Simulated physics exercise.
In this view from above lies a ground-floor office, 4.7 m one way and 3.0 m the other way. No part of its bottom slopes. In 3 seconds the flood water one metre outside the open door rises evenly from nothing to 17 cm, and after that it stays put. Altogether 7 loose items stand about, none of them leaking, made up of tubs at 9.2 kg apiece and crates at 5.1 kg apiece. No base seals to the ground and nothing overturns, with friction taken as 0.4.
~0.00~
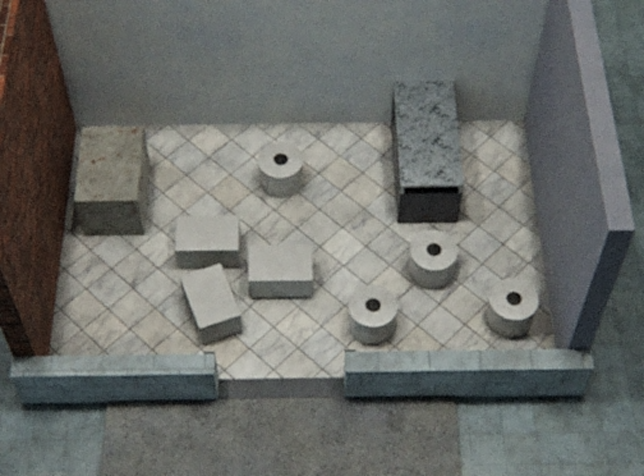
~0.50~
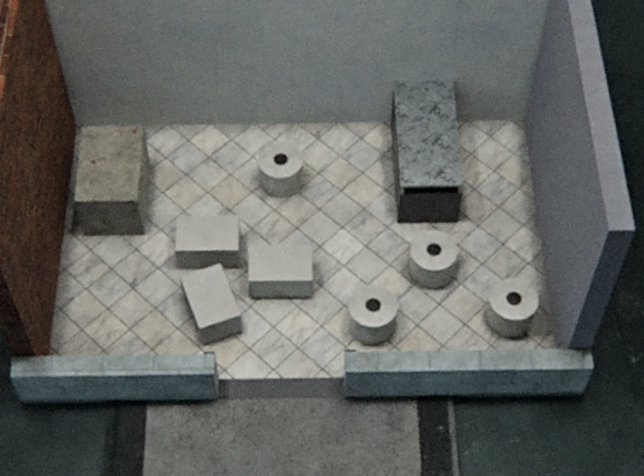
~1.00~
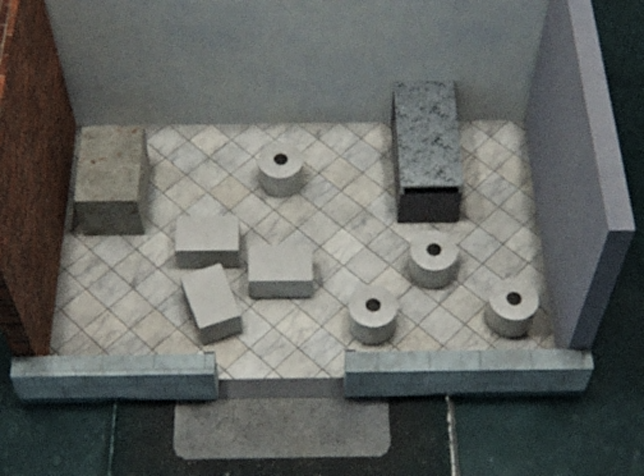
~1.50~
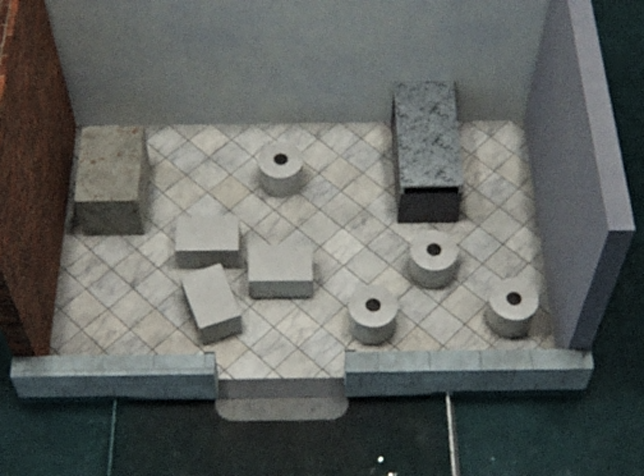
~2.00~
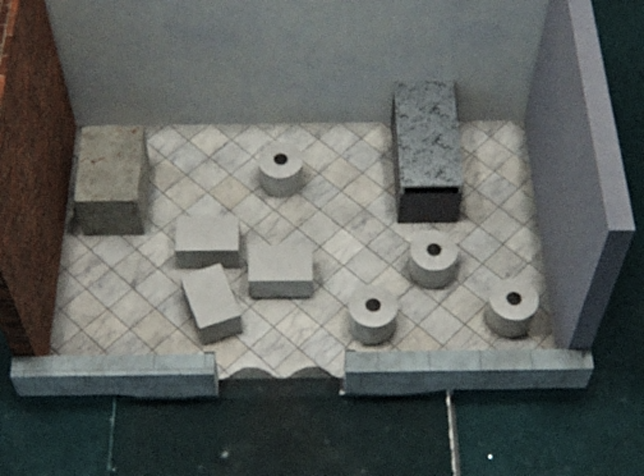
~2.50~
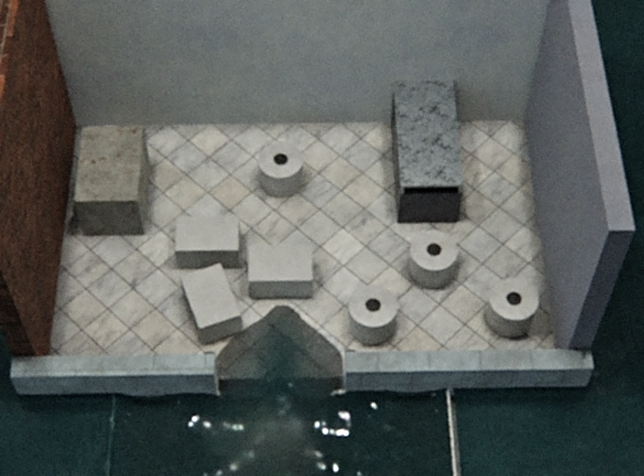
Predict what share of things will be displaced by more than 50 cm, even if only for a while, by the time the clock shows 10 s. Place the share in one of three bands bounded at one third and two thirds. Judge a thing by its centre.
It goes in the band one third to two thirds.
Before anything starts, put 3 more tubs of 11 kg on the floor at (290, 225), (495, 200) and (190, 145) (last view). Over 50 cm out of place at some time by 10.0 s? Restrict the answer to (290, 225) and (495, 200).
The first: Exceeds it. The second: Falls below it.
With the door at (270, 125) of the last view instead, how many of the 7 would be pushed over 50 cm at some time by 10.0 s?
Then the count would be 6.
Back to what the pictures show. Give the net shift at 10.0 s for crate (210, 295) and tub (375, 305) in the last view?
In that order: 30 cm, 5 cm.
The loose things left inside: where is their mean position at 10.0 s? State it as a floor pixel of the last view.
Roughly at (318, 242).
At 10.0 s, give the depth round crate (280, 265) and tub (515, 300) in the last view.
13 and 2 cm.
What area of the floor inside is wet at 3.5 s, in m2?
I'd estimate close to 2.5 m2.
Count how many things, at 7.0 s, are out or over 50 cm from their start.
I make it 4 by then.
After 3.5 s 1 of 7 are over 50 cm from their spots; 0 afloat.
After 4.5 s 3 of 7 are over 50 cm from their spots; 1 afloat.
After 7.0 s 4 of 7 are over 50 cm from their spots; 4 afloat.
After 10.0 s 3 of 7 are over 50 cm from their spots, and 4 have been at some point; 4 afloat.
